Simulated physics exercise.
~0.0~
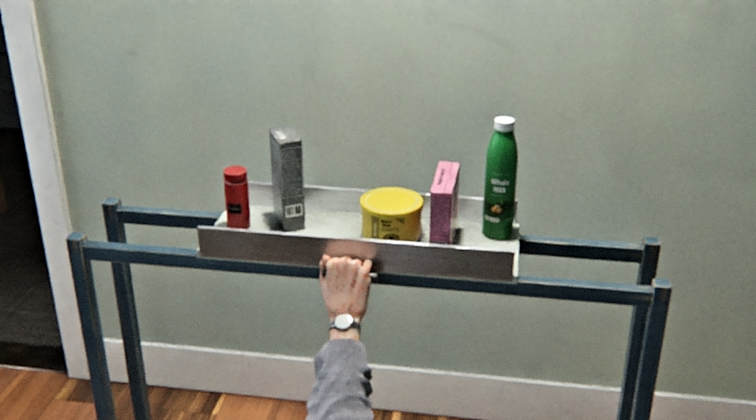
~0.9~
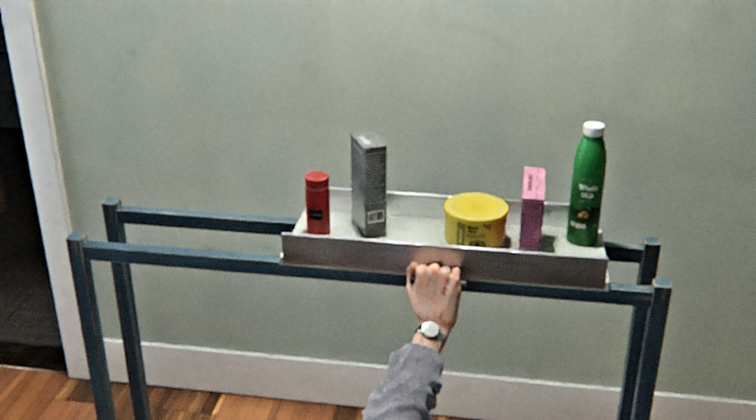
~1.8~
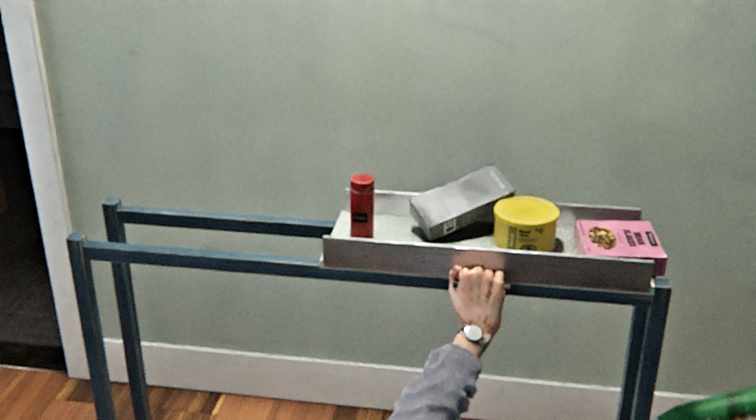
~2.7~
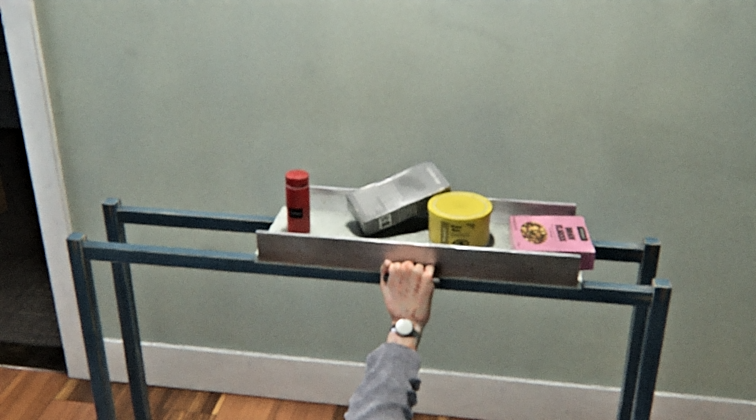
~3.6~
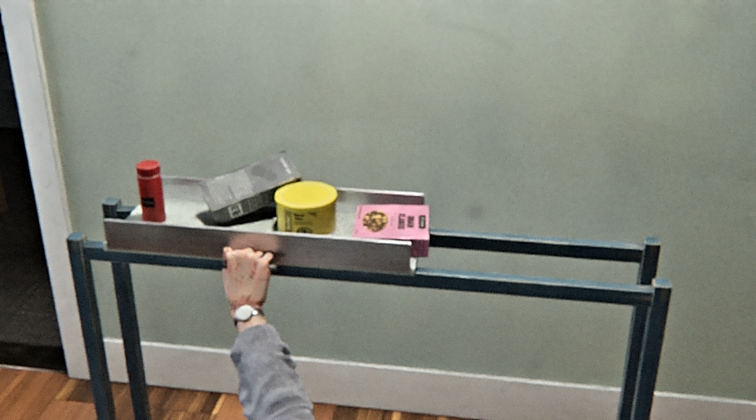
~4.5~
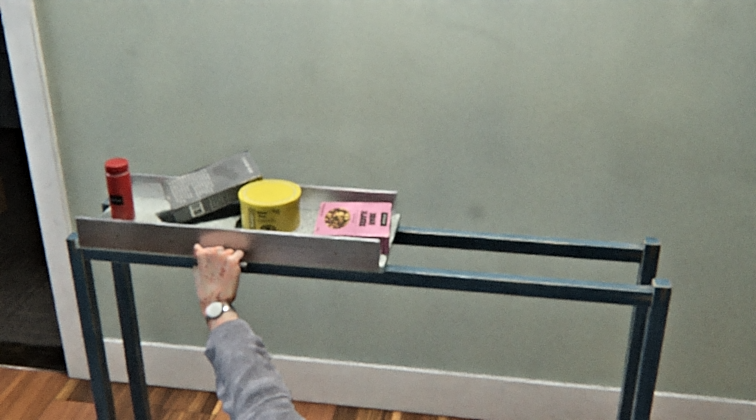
A tray holding five items was slid right along its rails by a hand, and the green bottle fell off while the grey and pink packets toppled; pushed back left, it ended with the yellow tub and red shaker still upright.
